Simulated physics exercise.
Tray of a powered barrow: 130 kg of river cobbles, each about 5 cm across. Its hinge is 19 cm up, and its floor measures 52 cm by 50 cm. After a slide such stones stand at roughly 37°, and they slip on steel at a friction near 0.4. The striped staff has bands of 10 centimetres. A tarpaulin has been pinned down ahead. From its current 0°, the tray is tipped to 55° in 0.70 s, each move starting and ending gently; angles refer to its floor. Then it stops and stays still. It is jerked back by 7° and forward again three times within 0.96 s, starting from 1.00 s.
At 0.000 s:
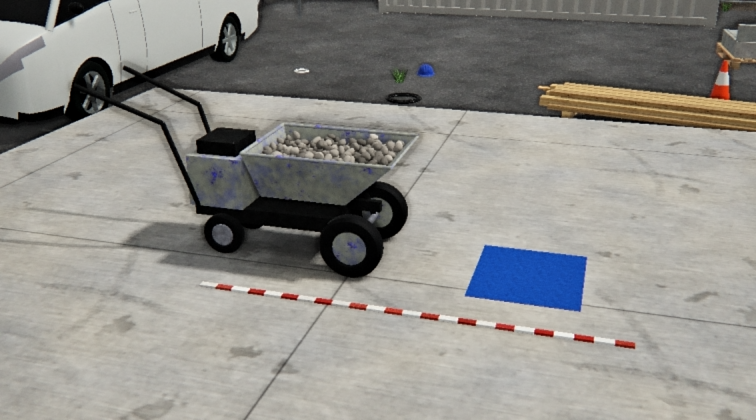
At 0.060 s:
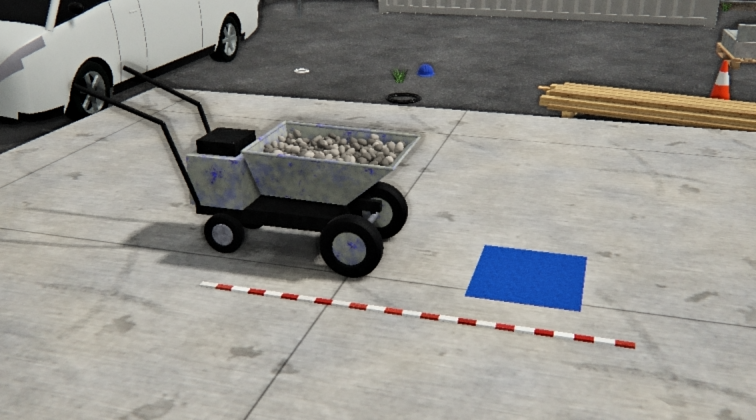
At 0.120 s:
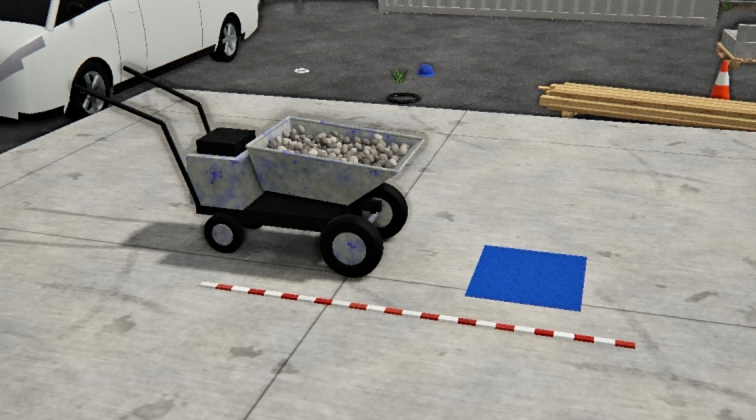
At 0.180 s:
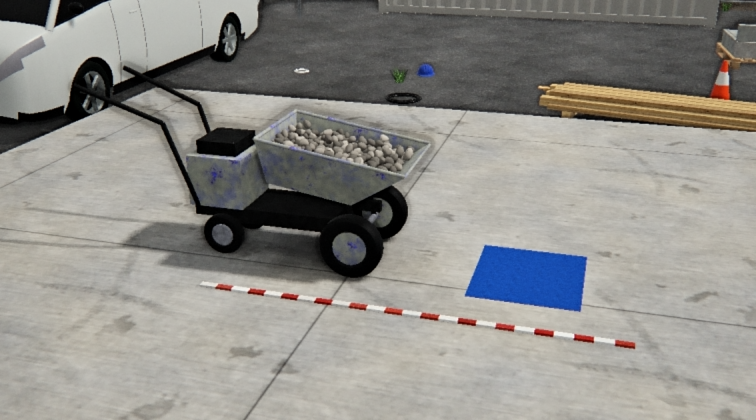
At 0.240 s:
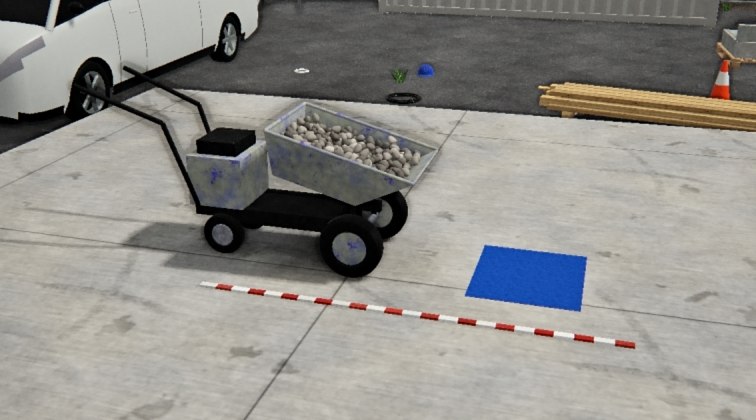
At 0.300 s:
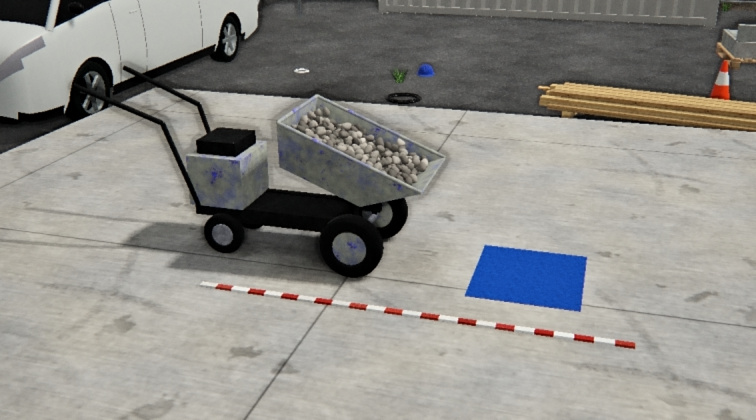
On a concrete yard near a parked white car, the stone-filled tray of a small black-wheeled barrow slowly tilted forward to the right, its back end rising while the stones stayed inside.
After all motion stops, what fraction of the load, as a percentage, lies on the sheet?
Roughly 50 per cent of the load is on the sheet.
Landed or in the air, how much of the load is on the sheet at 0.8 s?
Close to 5 per cent has got there by then.
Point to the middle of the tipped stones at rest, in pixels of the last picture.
I'd point to around (496, 268).
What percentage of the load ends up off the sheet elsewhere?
Something like 20 in a hundred.
After 0.5 s the floor is at 46°; 100 % in the tray; the foremost stones are at (438, 206).
After 0.8 s the floor is at 55°; 88 % in the tray, 6 % short of the sheet, 5 % on the sheet; the foremost stones are at (492, 232).
After 2.4 s the floor is at 55°; 15 % in the tray, 21 % short of the sheet, 43 % on the sheet, 22 % off the sheet elsewhere; the foremost stones are at (686, 288).
After 4.4 s the floor is at 55°; 0 % in the tray, 30 % short of the sheet, 48 % on the sheet, 22 % off the sheet elsewhere; the foremost stones are at (686, 288).
